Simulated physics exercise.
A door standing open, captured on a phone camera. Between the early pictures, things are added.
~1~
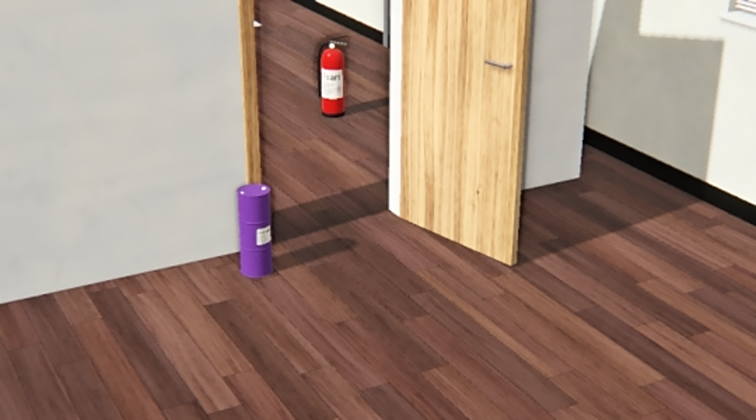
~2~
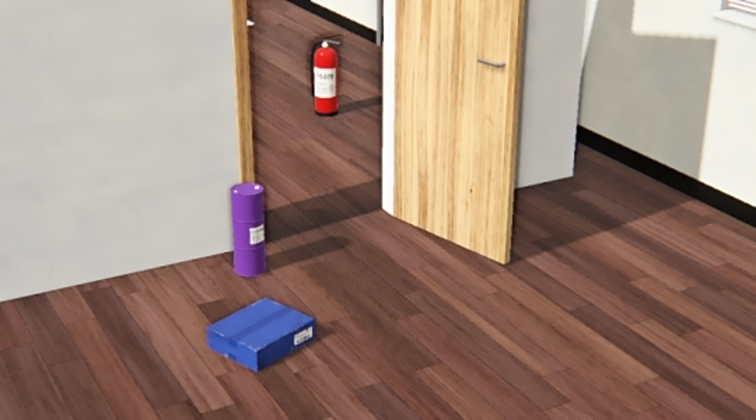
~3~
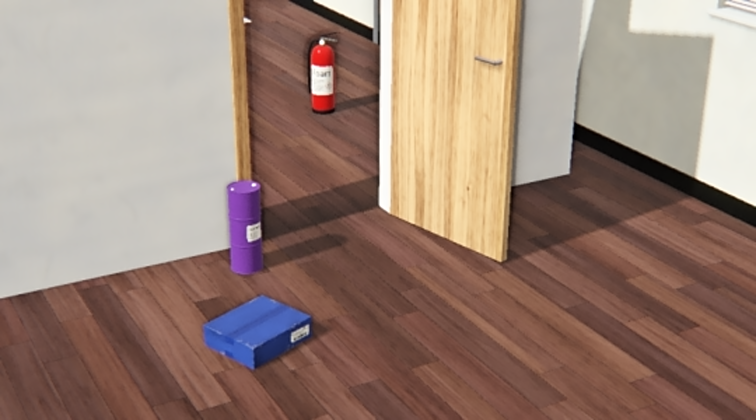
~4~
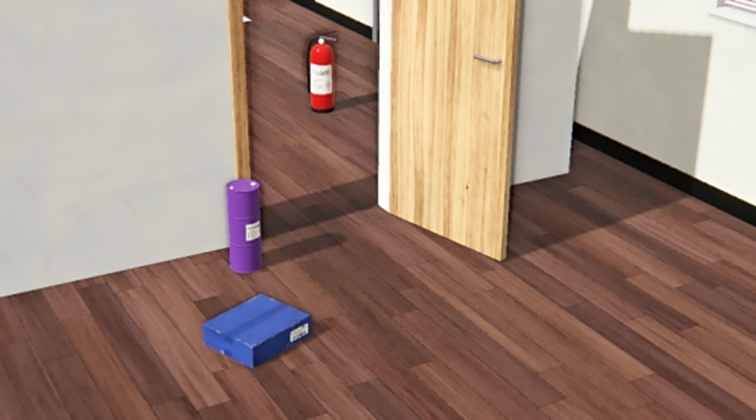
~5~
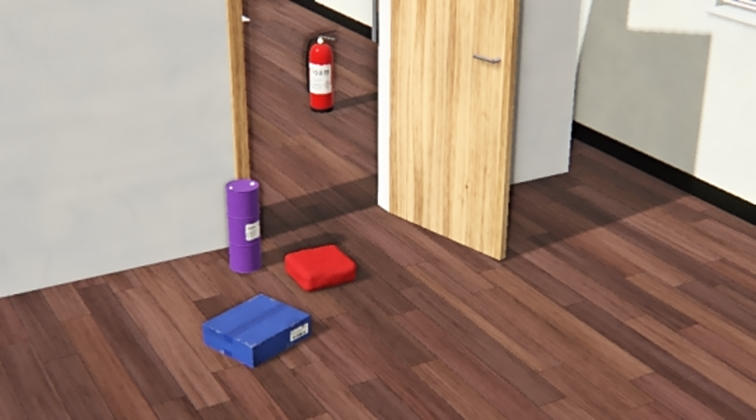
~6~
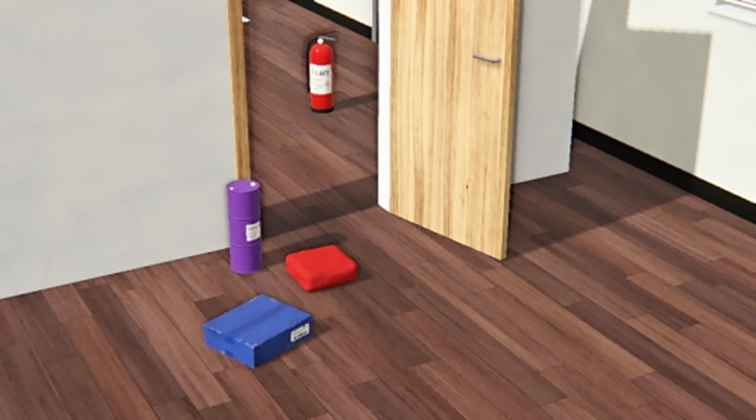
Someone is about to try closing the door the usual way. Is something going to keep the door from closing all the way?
No, it closes fully.
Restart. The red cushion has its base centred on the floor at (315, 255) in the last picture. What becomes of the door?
After that, the door stays partly open.
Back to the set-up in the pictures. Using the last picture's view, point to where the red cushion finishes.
Near (279, 275).
Then, 0.80 s on from there, door at 73°.
Then, 1.30 s on from there, door at 41°; red cushion shifted a little near (302, 269).
Then, 1.60 s on from there, door at 22°; red cushion shifted about its own width near (279, 275).
In the end, door at 0°; moved from the start, red cushion; the other 2 unmoved. At the end, from the last picture's camera, red cushion near (279, 275).
